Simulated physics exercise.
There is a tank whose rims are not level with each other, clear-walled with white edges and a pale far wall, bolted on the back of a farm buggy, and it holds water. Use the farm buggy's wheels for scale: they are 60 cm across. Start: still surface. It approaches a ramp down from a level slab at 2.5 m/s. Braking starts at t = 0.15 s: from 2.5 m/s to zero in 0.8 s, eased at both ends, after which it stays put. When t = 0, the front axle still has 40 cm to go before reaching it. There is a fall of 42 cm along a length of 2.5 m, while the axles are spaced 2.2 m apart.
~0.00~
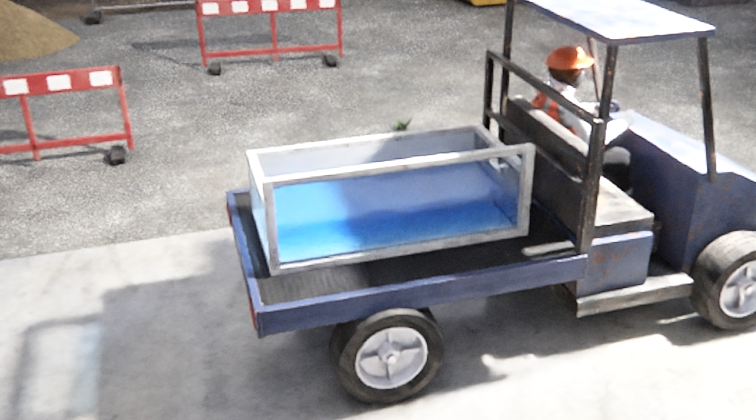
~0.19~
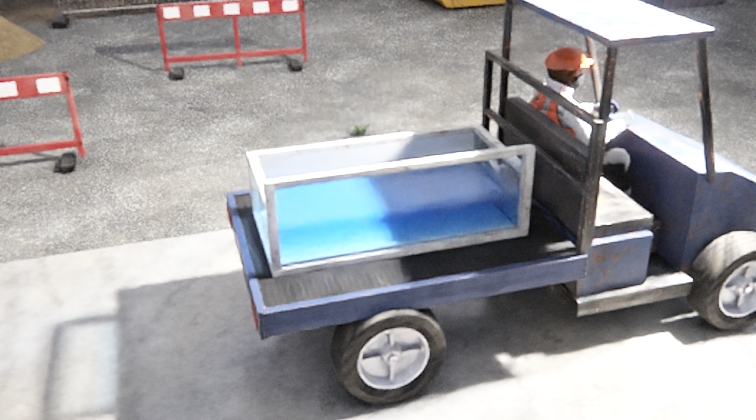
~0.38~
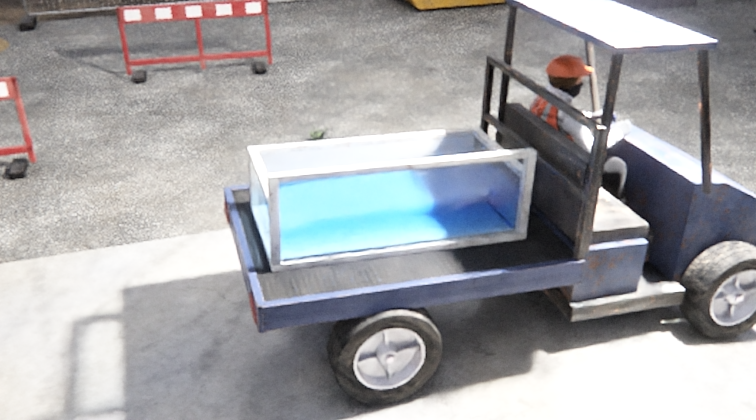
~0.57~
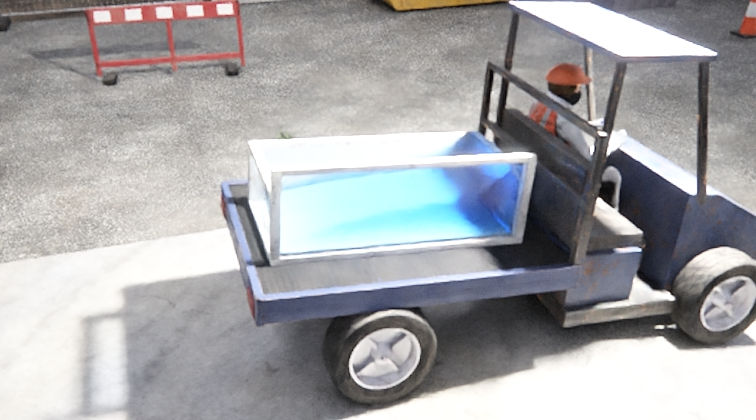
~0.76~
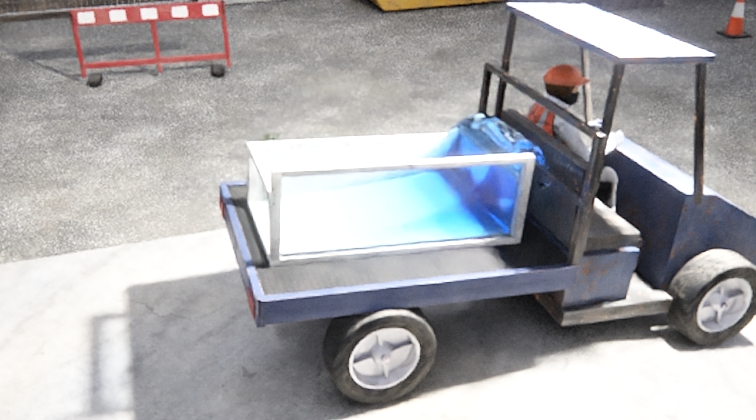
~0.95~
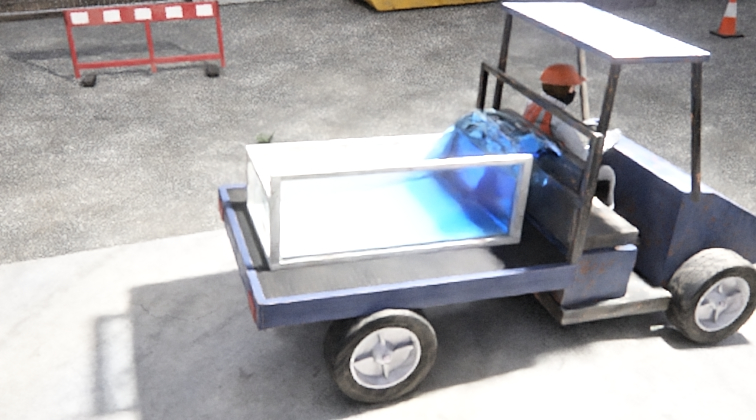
Blue utility truck rolling right past red and white barriers, its nose dipping as water in the tank surges over the front.
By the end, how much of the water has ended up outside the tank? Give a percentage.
Close to 35 per cent.
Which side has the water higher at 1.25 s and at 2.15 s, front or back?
The surface rises towards the forward end and then towards the rear end.
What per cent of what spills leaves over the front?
I'd put it at about 90 percent of what spills.
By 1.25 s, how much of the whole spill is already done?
Close to 80 in a hundred.
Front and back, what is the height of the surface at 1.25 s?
About 44 cm at the front, 0 cm at the back.
By 1.25 s it stands 0 cm high behind and 43 cm in front; 28 per cent has gone over the front.
By 1.75 s it stands 21 cm high behind and 16 cm in front; 33 per cent has gone over the front.
By 2.15 s it stands 31 cm high behind and 12 cm in front; 35 per cent has gone over the front.
By 3.93 s 35 per cent has gone over the front, 68 of 193 litres.
